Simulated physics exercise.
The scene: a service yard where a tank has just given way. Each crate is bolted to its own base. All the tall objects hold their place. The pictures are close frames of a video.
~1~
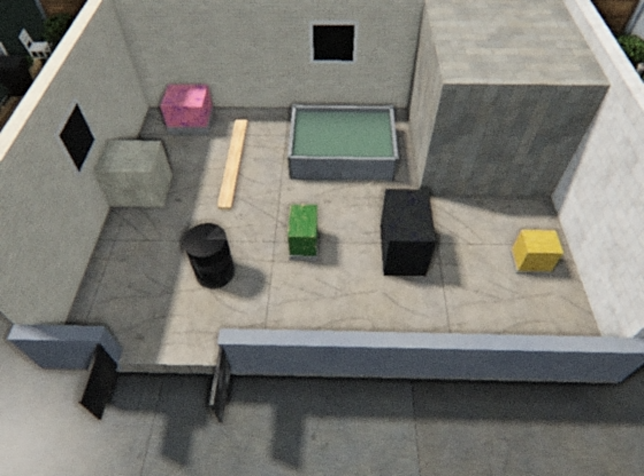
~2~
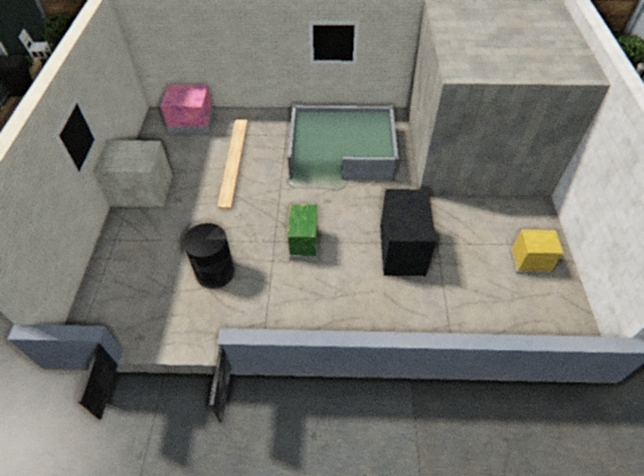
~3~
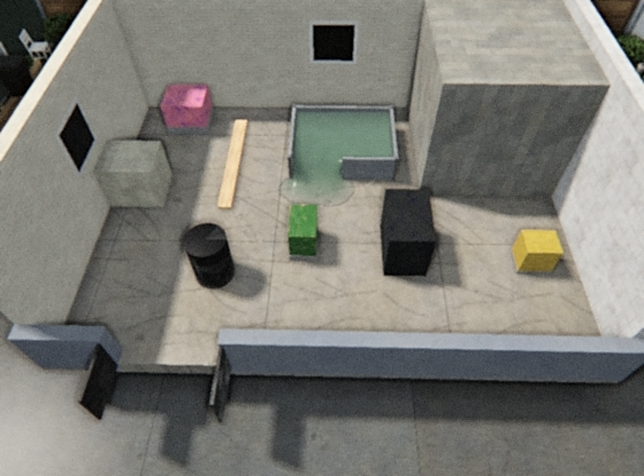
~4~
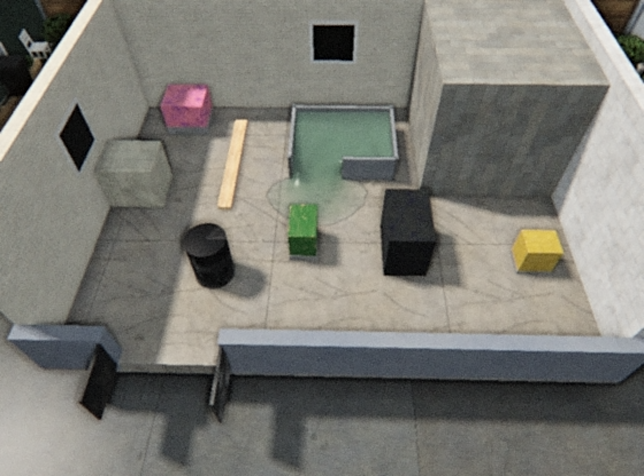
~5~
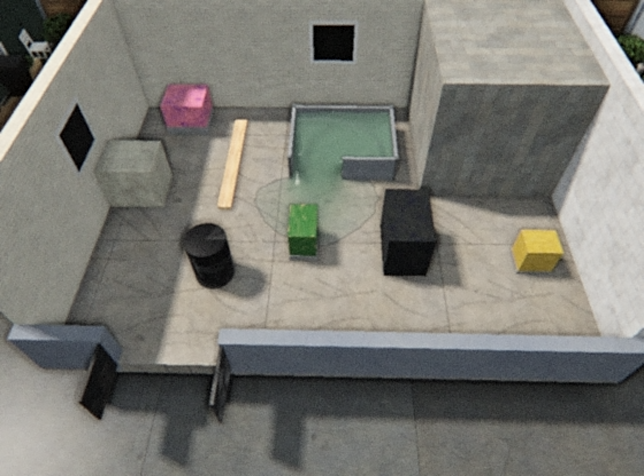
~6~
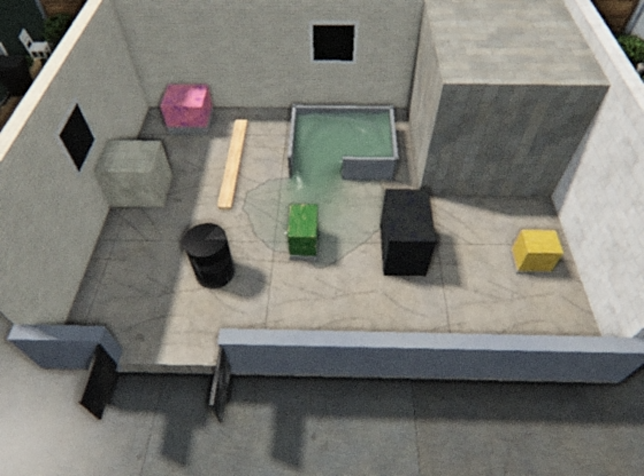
Water sits level in a gray-walled tank at the back of a walled yard, then pours through a gap that opens in the tank's front side. It spreads across the paved floor in a thin, widening pool, reaching and surrounding the green block while the other blocks and black barrel stay still.
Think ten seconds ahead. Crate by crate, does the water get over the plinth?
One by one: The green crate is wetted; the yellow crate escapes dry; the pink crate escapes dry.
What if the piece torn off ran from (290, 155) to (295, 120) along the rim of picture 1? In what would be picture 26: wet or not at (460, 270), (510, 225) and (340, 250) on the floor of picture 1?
As listed: Not flooded, free of water, free of water.
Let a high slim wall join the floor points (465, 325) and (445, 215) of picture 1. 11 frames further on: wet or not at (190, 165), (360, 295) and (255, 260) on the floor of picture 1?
In that order: No water, awash, flooded.
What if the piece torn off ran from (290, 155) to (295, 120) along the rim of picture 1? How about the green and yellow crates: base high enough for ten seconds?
Then: Green crate escapes it, yellow crate keeps dry.
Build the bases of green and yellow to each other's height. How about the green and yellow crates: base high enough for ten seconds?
One by one: The green one gets wet, the yellow one is spared.
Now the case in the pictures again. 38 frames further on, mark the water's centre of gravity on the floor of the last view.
At about (290, 237).
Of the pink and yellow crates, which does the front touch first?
First comes the one in yellow.
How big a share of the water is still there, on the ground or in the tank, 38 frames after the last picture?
I make it 94 per cent.
A moment on, water covers 15 % of the floor; the green crate water round its plinth, the yellow crate not reached, the pink crate not reached.
Next, water covers 30 % of the floor; the green crate water round its plinth, the yellow crate not reached, the pink crate not reached.
Then, water covers 40 % of the floor; the green crate water round its plinth, the yellow crate not reached, the pink crate not reached.
Later, water covers 60 % of the floor; the green crate water round its plinth, the yellow crate water round its plinth, the pink crate not reached.
In the end, water covers 75 % of the floor; the green crate was topped, the yellow crate stayed above the water, the pink crate stayed above the water.
